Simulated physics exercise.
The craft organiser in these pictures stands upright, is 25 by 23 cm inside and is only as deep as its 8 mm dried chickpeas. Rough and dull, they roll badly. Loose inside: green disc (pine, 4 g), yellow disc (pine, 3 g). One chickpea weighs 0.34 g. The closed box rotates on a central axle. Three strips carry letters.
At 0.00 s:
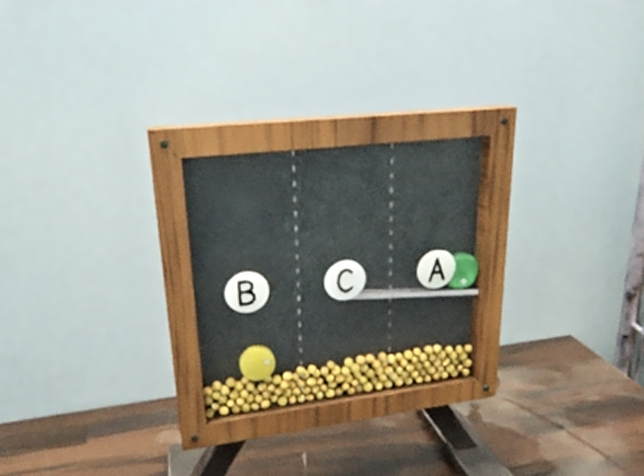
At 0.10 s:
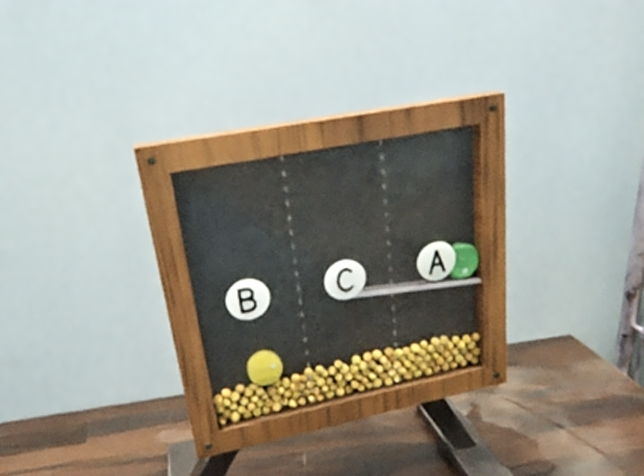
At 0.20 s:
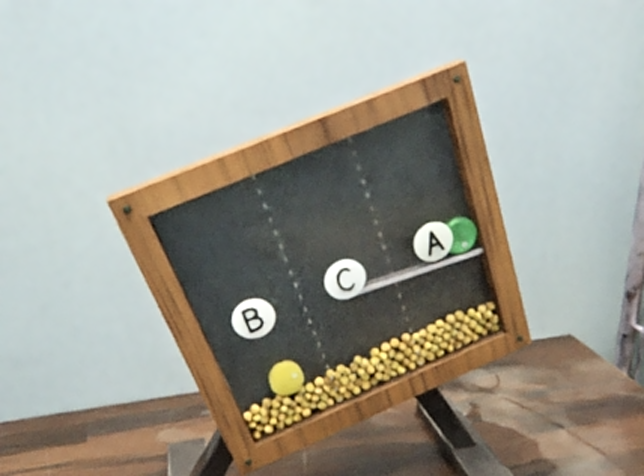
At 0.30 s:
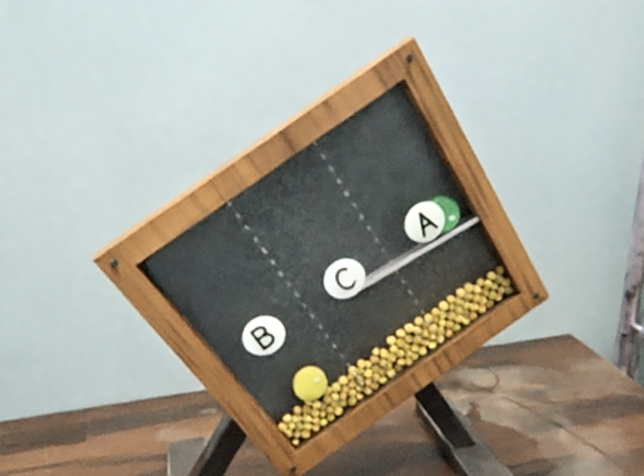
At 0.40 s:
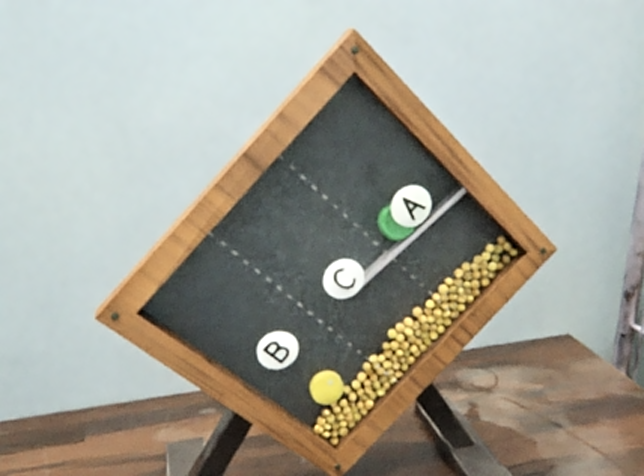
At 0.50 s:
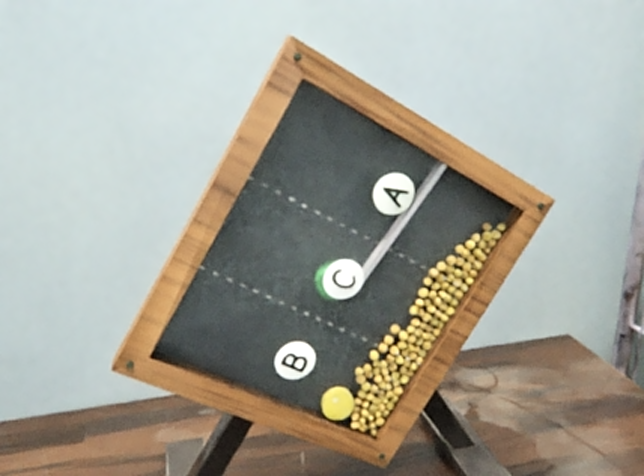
On a wooden tabletop, a framed box turns anticlockwise, its chickpeas sloping as a green disc slides down the ledge from A to C.
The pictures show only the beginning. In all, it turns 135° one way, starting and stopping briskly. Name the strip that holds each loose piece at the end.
Green disc: B, yellow disc: B.
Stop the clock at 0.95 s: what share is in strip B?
Some 95 per cent.
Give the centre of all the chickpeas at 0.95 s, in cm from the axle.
Some 7 cm right and 6 cm below.
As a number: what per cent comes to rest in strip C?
Some 0 per cent.
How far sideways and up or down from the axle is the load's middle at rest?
Some 5 cm right and 9 cm below.
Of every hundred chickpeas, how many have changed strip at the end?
Roughly 70 per cent.
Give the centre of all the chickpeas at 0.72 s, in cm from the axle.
Some 7 cm right and 7 cm below.
After 0.72 s, it stands 88° anticlockwise; the chickpeas' middle is 7 cm right of and 7 cm below the centre; A 5 %, B 80 %, C 15 %; green disc in B; yellow disc in B.
After 0.95 s, it stands 119° anticlockwise; the chickpeas' middle is 7 cm right of and 6 cm below the centre; B 95 %, C 5 %; green disc in B; yellow disc in B.
After 1.14 s, it stands 135° anticlockwise; the chickpeas' middle is 6 cm right of and 7 cm below the centre; B 100 %; green disc in B; yellow disc in B.
Settled by 1.8 s, it stands 135° anticlockwise; A 0 %, B 100 %, C 0 %; green disc in B; yellow disc in B.
